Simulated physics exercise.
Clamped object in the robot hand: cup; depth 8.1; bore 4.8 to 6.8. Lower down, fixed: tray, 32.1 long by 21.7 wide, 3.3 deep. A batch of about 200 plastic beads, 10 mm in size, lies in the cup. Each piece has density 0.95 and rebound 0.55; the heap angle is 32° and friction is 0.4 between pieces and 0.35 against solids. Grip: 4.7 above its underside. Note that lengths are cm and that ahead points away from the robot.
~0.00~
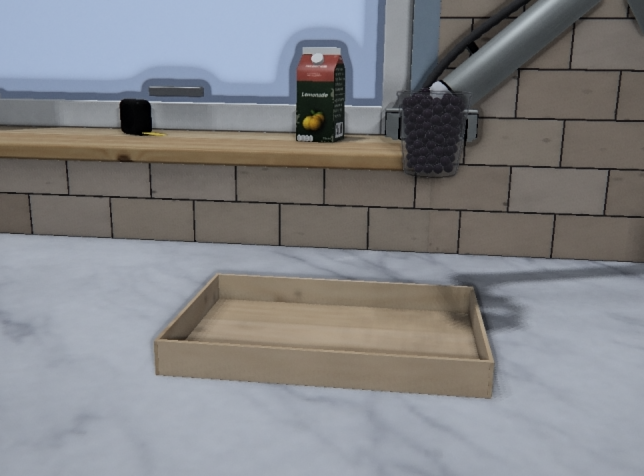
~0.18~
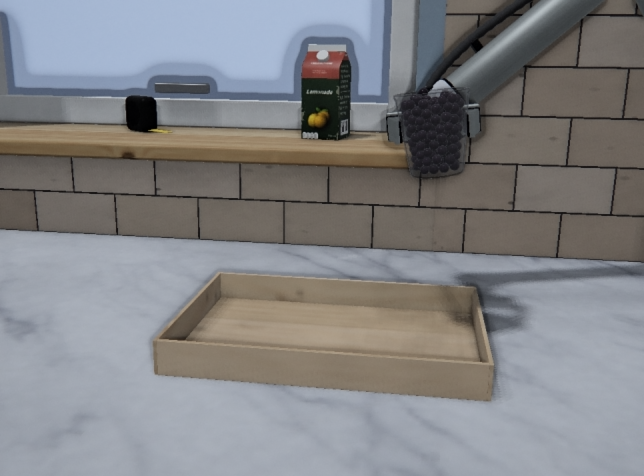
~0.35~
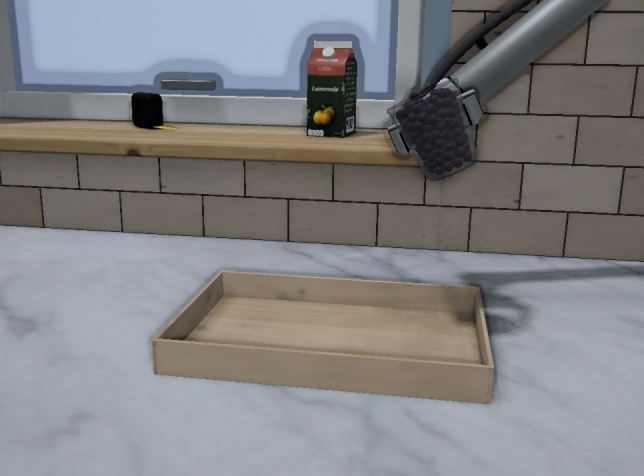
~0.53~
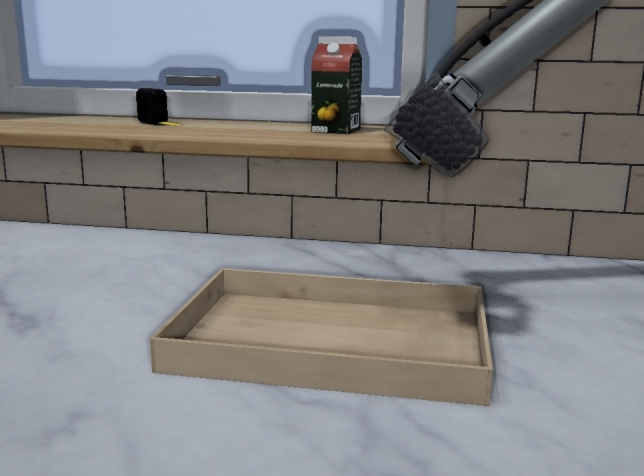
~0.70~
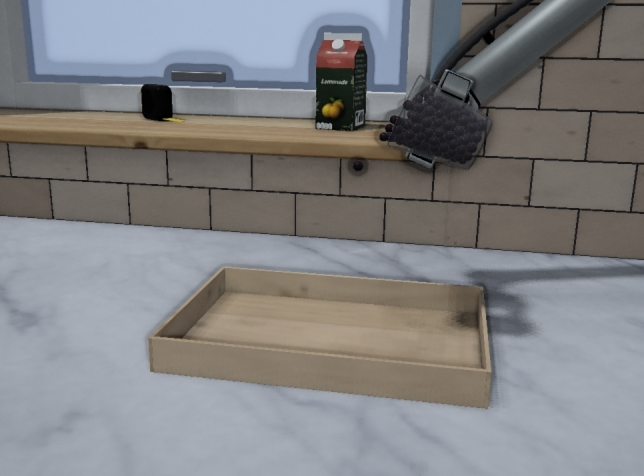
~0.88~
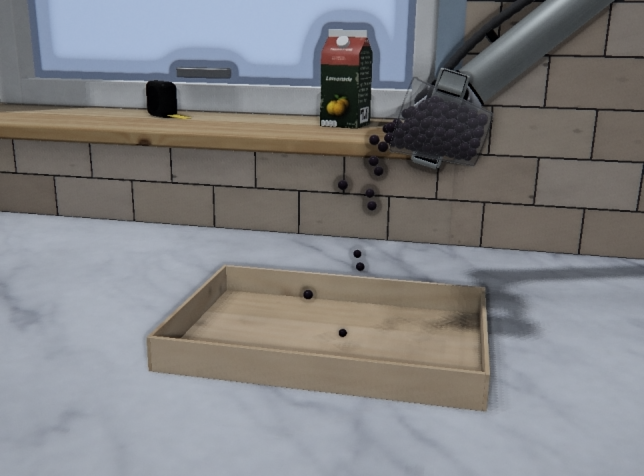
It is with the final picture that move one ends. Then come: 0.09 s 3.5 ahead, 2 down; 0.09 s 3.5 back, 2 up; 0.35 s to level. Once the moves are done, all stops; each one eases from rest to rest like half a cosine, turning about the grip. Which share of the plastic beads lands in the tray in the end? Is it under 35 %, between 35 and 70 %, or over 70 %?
It is between 35 and 70 %.
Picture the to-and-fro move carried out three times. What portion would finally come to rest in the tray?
In that case it would be near 60 percent.
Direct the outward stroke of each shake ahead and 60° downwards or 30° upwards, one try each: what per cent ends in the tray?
Near 25 and 95 percent respectively.
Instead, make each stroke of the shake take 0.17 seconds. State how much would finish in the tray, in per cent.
30 %.
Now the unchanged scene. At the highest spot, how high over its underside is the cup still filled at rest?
6.0 cm.
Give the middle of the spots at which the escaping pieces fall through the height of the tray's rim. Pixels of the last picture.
Centre: About (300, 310).
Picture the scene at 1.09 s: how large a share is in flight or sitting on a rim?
It amounts to roughly 32 in a hundred.
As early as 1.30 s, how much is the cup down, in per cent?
So far, about 50 in a hundred parts are out.
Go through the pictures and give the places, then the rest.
Cup middle at (432, 135), level; upper third of the load around (433, 108), from x 405 to 460, top at y 95; 197 in the cup, in the first picture.
Cup middle at (434, 135), tilted 7° forward; upper third of the load around (435, 108), from x 405 to 460, top at y 95, in the second picture.
Cup middle at (438, 134), tilted 26° forward; upper third of the load around (433, 109), from x 400 to 470, top at y 95, in the third picture.
Cup middle at (441, 131), tilted 49° forward; upper third of the load around (430, 111), from x 400 to 480, top at y 90, in the fourth picture.
Cup middle at (443, 129), tilted 68° forward; upper third of the load around (436, 115), from x 360 to 480, top at y 95; 195 in the cup, 2 in flight or on a rim, in the fifth picture.
Cup middle at (444, 128), tilted 75° forward; upper third of the load around (442, 116), from x 310 to 480, top at y 100; 188 in the cup, 2 in the tray, 7 in flight or on a rim, in the sixth picture.
After 1.09 s, tilted 73° forward, highest piece 25 above the table; 120 in the cup, 14 in the tray, 63 in flight or on a rim.
After 1.30 s, tilted 16° forward, highest piece 27 above the table; 103 in the cup, 90 in the tray, 4 in flight or on a rim.
After 1.61 s, level, highest piece 25 above the table; 102 in the cup, 87 in the tray, 7 on the table or floor, 1 in flight or on a rim.
After 2.66 s, level, highest piece 25 above the table; 102 in the cup, 88 in the tray, 7 on the table or floor.
At rest, 102 in the cup, 88 in the tray, 7 on the table or floor. That is 45 % in the tray.
